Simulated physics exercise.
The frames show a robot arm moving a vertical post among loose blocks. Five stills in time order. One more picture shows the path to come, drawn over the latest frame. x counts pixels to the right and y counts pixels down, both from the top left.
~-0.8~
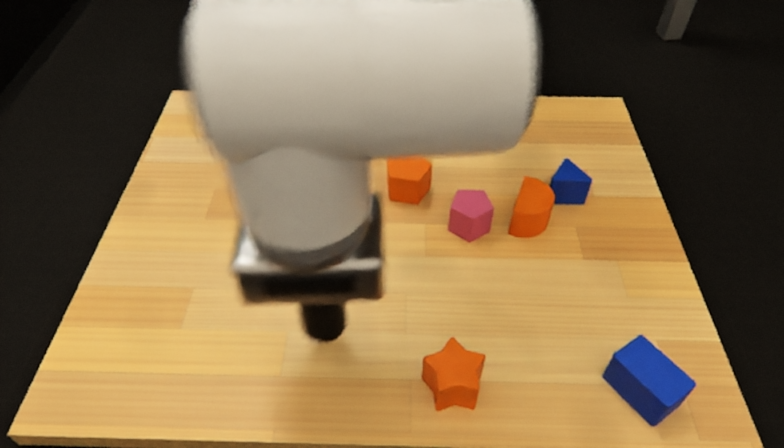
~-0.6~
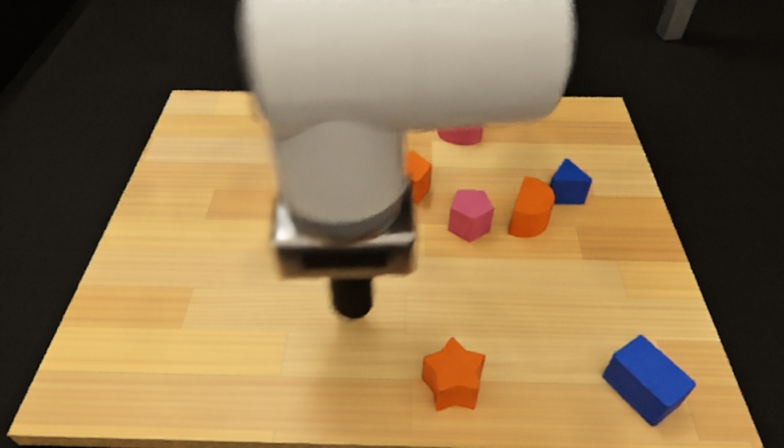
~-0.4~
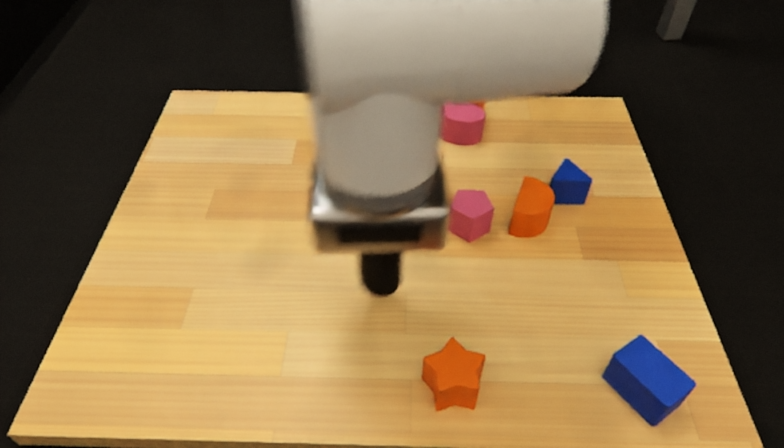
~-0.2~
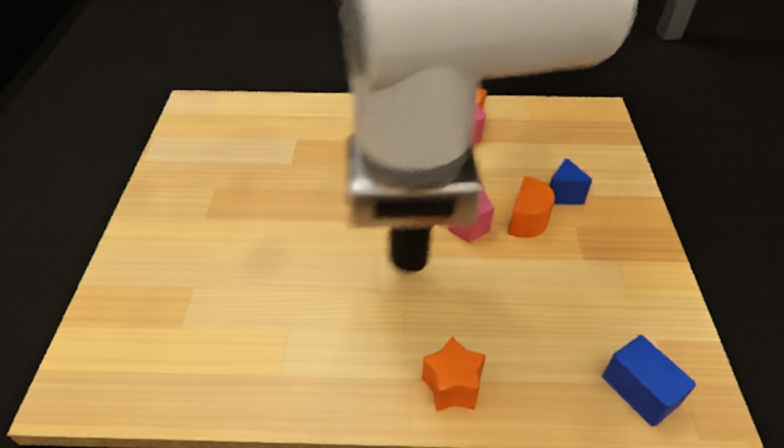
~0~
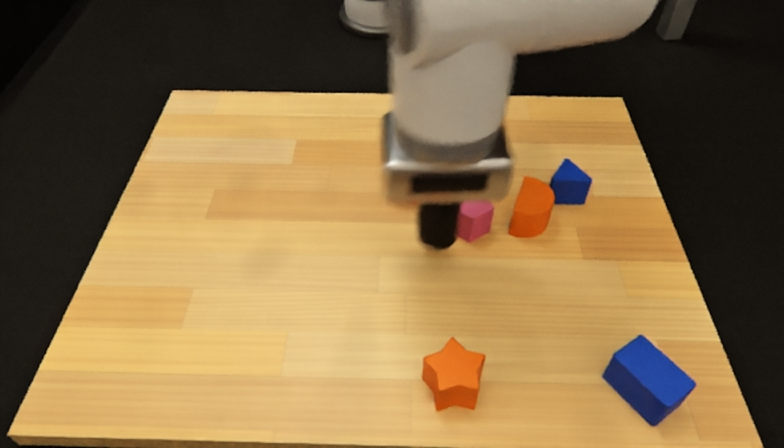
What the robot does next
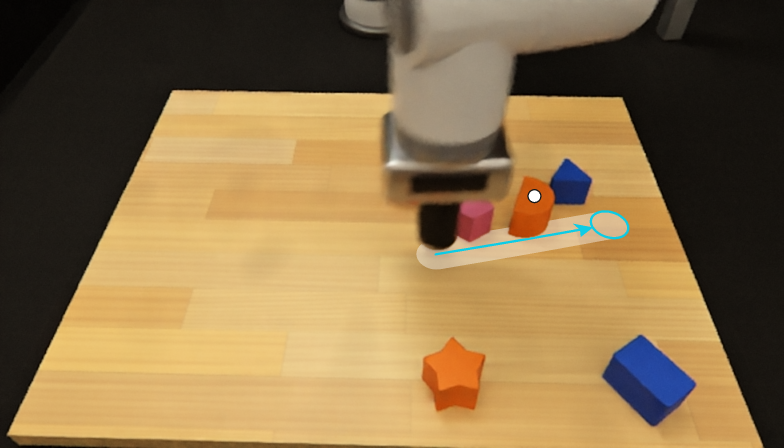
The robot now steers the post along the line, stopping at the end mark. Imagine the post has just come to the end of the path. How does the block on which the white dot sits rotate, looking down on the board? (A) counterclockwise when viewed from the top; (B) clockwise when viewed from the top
I'll go with A - counterclockwise when viewed from the top.
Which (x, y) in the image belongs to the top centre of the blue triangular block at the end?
The top centre is at (577, 160).
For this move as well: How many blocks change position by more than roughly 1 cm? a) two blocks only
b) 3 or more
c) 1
The one that fits is b, 3 or more.
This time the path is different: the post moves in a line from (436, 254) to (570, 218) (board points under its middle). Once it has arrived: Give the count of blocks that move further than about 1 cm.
I count three at least.
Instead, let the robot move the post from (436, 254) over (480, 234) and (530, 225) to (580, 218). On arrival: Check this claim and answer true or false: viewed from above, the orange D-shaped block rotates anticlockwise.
My answer: True.
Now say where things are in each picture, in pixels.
The first frame shows lower end of the post at (325, 326), tops of blocks, orange pentagon at (408, 165), pink pentagon at (472, 202), orange D-shaped block at (534, 196), blue triangular block at (571, 172).
The second frame shows post at (353, 304), blocks as before.
The third frame shows post at (381, 281), blocks as before.
The fourth frame shows post at (409, 259), blocks as before.
The fifth frame shows post at (437, 237), orange pentagon hidden, pink pentagon at (472, 202), orange D-shaped block at (534, 196), blue triangular block at (571, 172).
The drawn path runs from (436, 254) to (609, 224); the dot is on the orange D-shaped block.
On the path given first. One third of the way, post at (499, 227); pink pentagon at (486, 194), turned 55° anticlockwise.
Two thirds of the way, post at (560, 217); pink pentagon at (486, 194), turned 55° anticlockwise; orange D-shaped block at (559, 180), turned 65° anticlockwise; blue triangular block at (575, 164), turned 45° clockwise.
At the end, post at (617, 207); orange pentagon not moved; pink pentagon at (486, 194), turned 55° anticlockwise; orange D-shaped block at (569, 181), turned 115° anticlockwise; blue triangular block at (577, 160), turned 35° clockwise.
